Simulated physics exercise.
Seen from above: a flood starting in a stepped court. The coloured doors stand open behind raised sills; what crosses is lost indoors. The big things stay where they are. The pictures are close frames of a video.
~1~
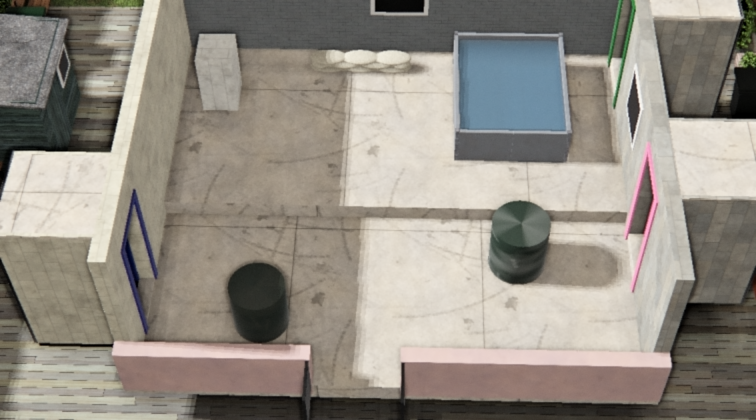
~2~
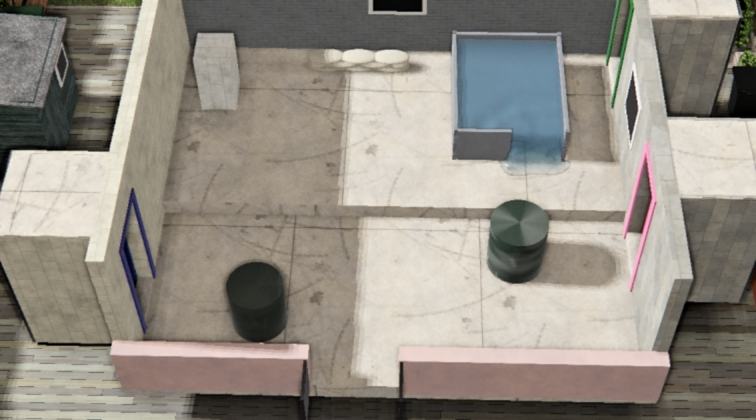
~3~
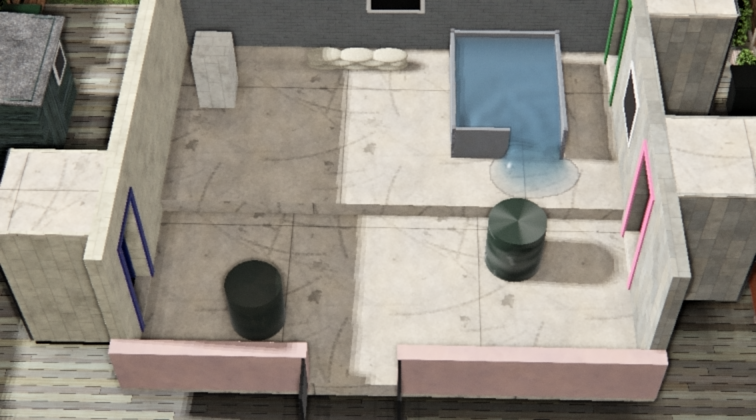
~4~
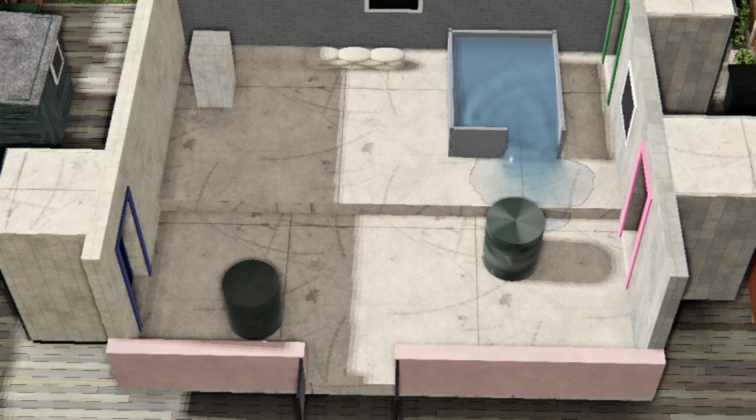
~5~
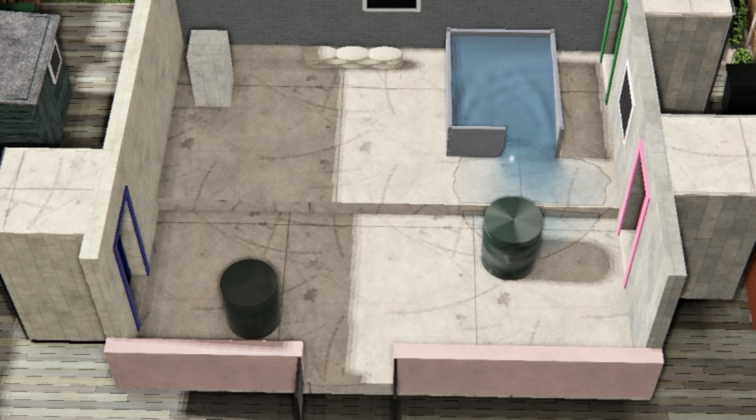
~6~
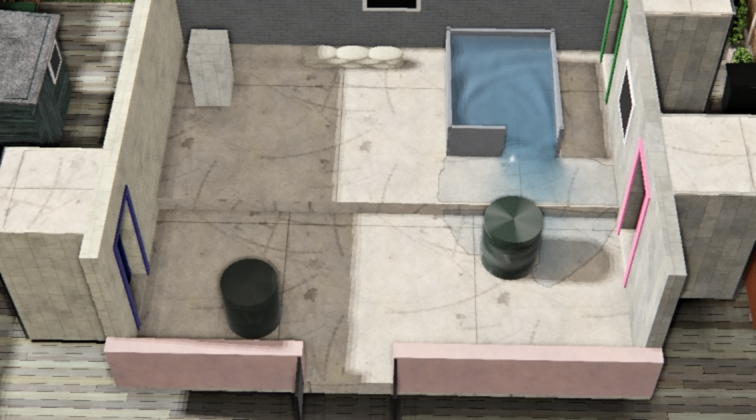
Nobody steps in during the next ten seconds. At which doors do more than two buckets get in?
The green door stays under that; the blue door takes more than that; the pink door stays under that.
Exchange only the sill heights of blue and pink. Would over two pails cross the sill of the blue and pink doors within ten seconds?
Then: The blue one holds; the pink one is over.
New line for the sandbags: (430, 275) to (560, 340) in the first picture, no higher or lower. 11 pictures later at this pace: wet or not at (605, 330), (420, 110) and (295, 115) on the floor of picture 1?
As listed: Under water, free of water, no water.
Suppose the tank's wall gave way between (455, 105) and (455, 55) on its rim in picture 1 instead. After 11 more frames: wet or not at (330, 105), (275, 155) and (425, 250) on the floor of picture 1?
One after the other: Covered, under water, free of water.
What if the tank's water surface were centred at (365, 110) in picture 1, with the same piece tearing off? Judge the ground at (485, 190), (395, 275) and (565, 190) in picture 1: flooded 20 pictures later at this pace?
In turn: Clear, wet, no water.
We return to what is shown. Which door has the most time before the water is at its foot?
It is the one in green.
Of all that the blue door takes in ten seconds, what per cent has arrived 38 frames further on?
Near 15 in a hundred.
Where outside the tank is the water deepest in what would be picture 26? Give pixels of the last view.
Around (592, 373).
A moment on, water covers 15 % of the floor; the green door not reached, the blue door not reached, the pink door wet at the sill, nothing in.
Next, water covers 25 % of the floor; the green door not reached, the blue door not reached, the pink door wet at the sill, nothing in.
Then, water covers 45 % of the floor; the green door not reached, the blue door not reached, the pink door under two buckets in.
Later, water covers 55 % of the floor; the green door not reached, the blue door under two buckets in, the pink door under two buckets in.
In the end, water covers 55 % of the floor; the green door wet at the sill, nothing in, the blue door far over two buckets in, the pink door under two buckets in.
